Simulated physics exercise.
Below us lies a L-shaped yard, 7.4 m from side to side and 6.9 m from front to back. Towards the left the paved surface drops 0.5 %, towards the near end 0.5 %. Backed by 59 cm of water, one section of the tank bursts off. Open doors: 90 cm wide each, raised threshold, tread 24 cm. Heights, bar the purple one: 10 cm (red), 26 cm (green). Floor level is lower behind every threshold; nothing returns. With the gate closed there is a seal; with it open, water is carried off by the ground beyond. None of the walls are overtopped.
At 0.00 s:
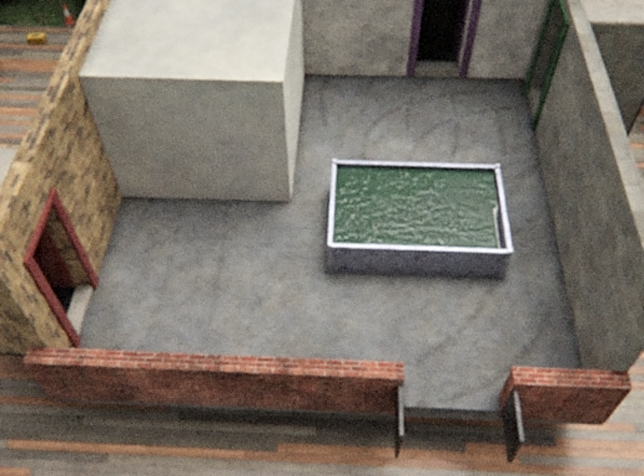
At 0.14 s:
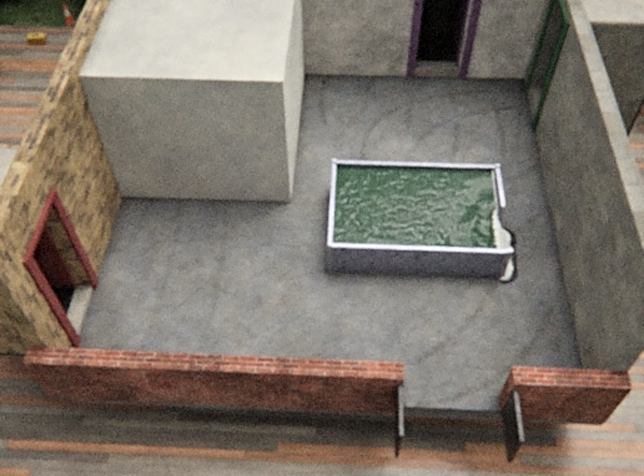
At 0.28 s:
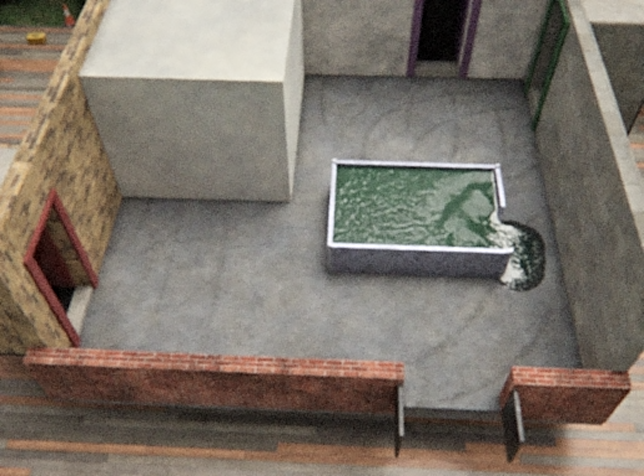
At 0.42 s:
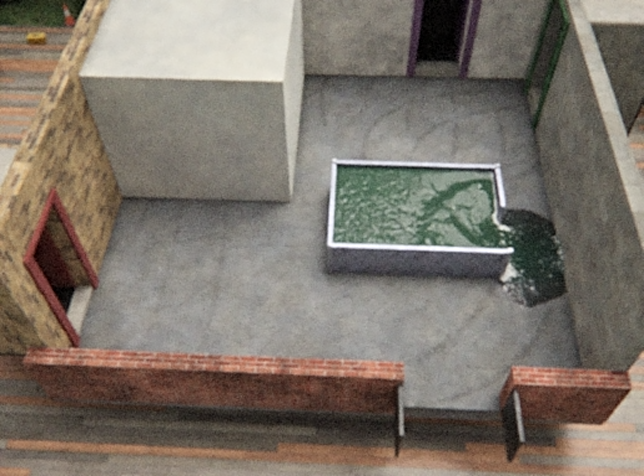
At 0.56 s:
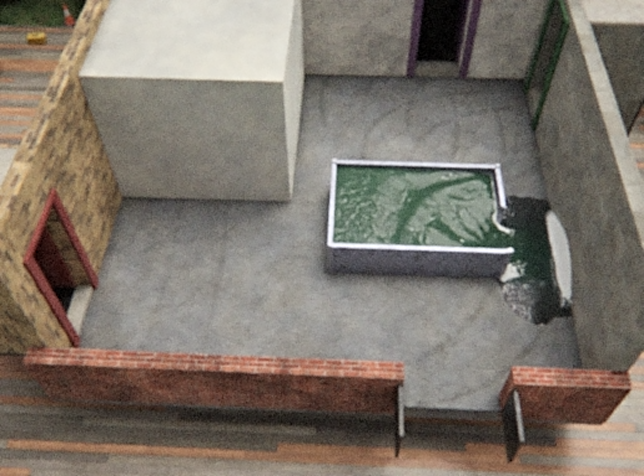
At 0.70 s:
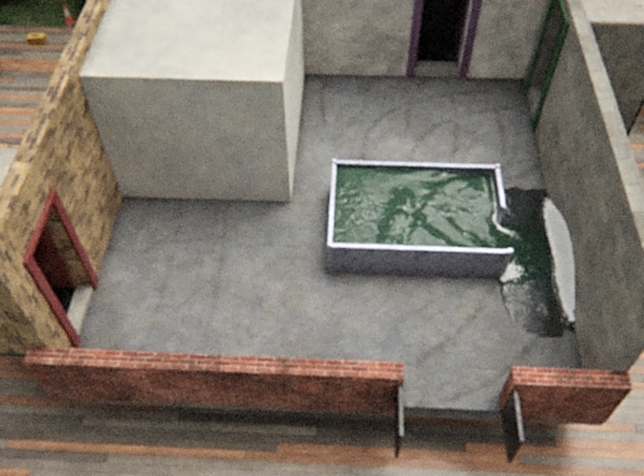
Green water bursting through the right side of a rectangular tank in a walled yard, spreading across grey paving toward the right wall.
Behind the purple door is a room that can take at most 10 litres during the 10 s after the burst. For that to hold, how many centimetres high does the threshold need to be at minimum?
It would need to be around 10 cm high.
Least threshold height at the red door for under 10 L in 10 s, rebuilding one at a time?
I'd raise red to close to 8.0 cm.
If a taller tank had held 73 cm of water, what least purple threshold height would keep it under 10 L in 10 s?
Step height: Approx. 13.5 cm.
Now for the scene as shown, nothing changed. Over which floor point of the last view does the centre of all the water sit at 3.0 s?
(457, 239) or so.
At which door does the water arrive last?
Red.
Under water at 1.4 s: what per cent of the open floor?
Near 10 per cent of the open floor.
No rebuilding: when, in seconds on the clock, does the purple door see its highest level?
That happens close to 3.2 s on the clock.
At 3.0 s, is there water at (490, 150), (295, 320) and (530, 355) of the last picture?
Taking them in turn, I'd call them touched by the flood, spared by the flood and touched by the flood.
After 1.4 s water covers 10 % of the floor, deepest (43 cm) near (561, 261); it has not reached the purple door.
After 3.0 s water covers 40 % of the floor, deepest (34 cm) near (589, 398); 13 cm at the purple door, 0 litres in over its 20 cm threshold.
After 10.0 s water covers 100 % of the floor, deepest (12 cm) near (589, 398); 5 cm at the purple door, 0 litres in over its 20 cm threshold.
At the purple door as built, the water arrived by 2.8 s and peaked near 14 cm at 3.2 s.
Run again over the same 10 s with other heights there, 16 litres in over 9 cm, 3 litres over 12 cm. The limit of 10 litres is kept from about 10 cm up.
